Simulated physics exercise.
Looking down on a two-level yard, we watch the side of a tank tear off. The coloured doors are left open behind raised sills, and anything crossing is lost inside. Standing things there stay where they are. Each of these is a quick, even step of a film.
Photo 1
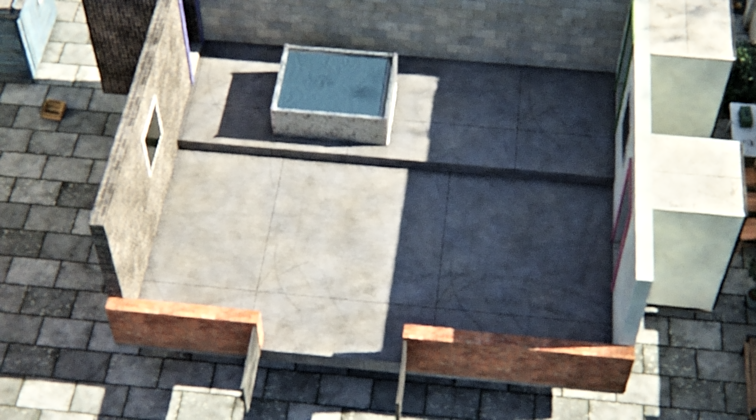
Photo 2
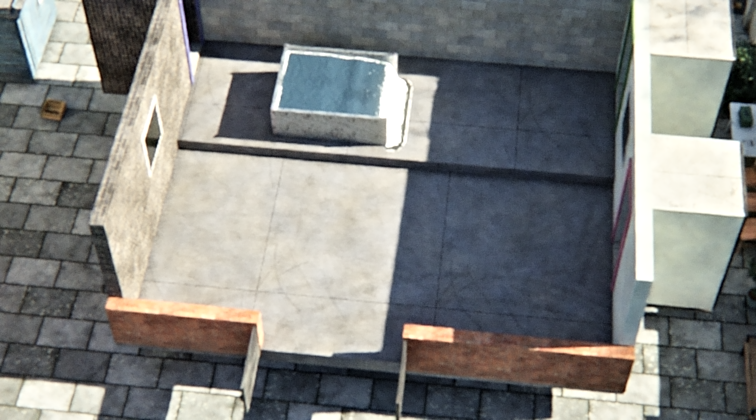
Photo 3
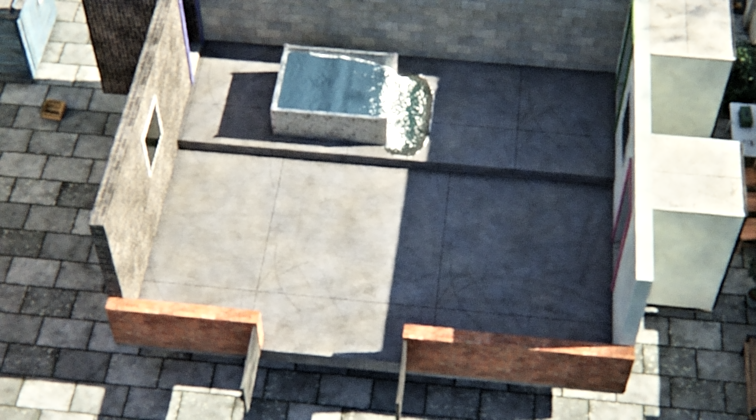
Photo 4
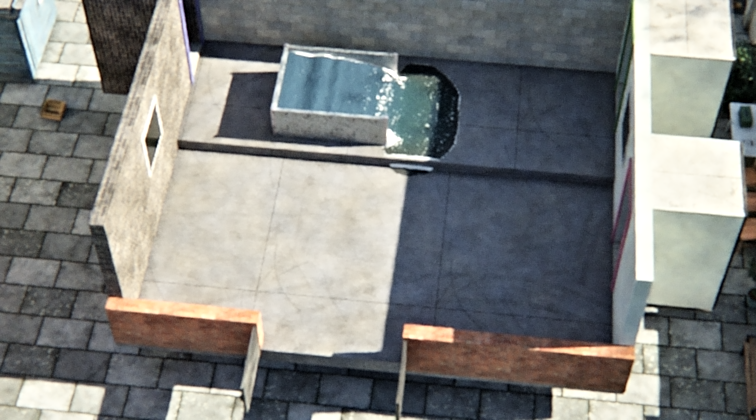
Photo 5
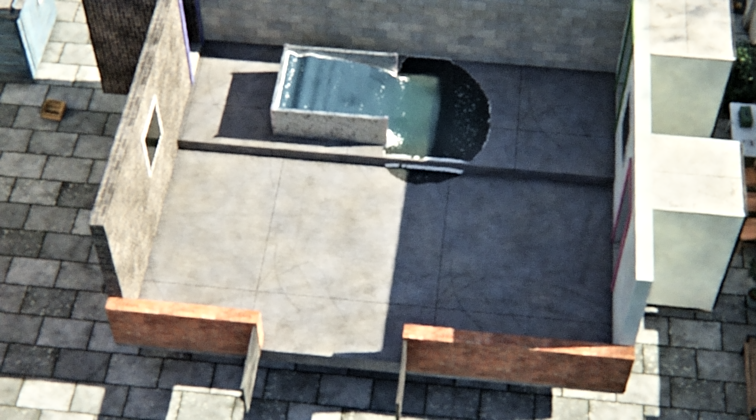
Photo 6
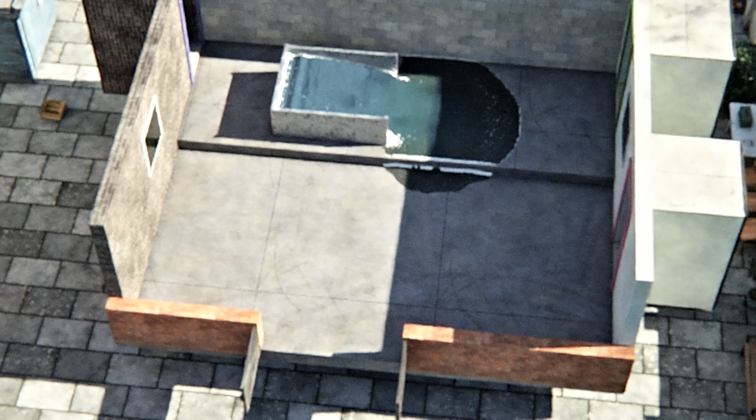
Water bursts from the right side of a pale, open-topped tank on the upper level of a grey two-level yard, seen from high above by a still camera. Brick and plaster walls enclose the yard, with low orange-brown walls in front and dark paving outside. The water first edges out, then foams, and spreads rightward in a dark, rounded sheet, crossing the step onto the lower floor.
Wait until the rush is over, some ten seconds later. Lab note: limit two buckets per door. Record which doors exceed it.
My prediction: Pink door: Over two buckets; green door: Two buckets at most; blue door: Two buckets at most.
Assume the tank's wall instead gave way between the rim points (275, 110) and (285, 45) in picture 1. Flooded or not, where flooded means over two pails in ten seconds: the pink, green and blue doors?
The pink door ends up below, the green door ends up below, and the blue door ends up above.
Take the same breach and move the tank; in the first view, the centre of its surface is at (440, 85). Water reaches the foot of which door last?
Bringing up the rear is the blue-painted one.
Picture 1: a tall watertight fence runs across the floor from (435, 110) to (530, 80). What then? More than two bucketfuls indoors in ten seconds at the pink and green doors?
The pink door exceeds the limit, the green door remains under the limit.
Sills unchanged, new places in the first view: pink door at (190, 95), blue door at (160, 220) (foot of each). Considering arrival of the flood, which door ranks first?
The flood hits the one in green before any other door.
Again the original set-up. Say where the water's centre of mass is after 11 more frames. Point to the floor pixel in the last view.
Somewhere around (458, 123) in the last view.
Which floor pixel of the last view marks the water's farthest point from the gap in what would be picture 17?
My guess is roughly (608, 260).
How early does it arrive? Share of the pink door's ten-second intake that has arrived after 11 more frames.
By then roughly 0 percent of the ten-second total is in.
A moment on, water covers 25 % of the floor; the pink door not reached, the green door wet at the sill, nothing in, the blue door not reached.
Next, water covers 35 % of the floor; the pink door wet at the sill, nothing in, the green door wet at the sill, nothing in, the blue door not reached.
Then, water covers 40 % of the floor; the pink door under two buckets in, the green door wet at the sill, nothing in, the blue door not reached.
Later, water covers 50 % of the floor; the pink door over two buckets in, the green door wet at the sill, nothing in, the blue door not reached.
In the end, water covers 80 % of the floor; the pink door over two buckets in, the green door wet at the sill, nothing in, the blue door not reached.
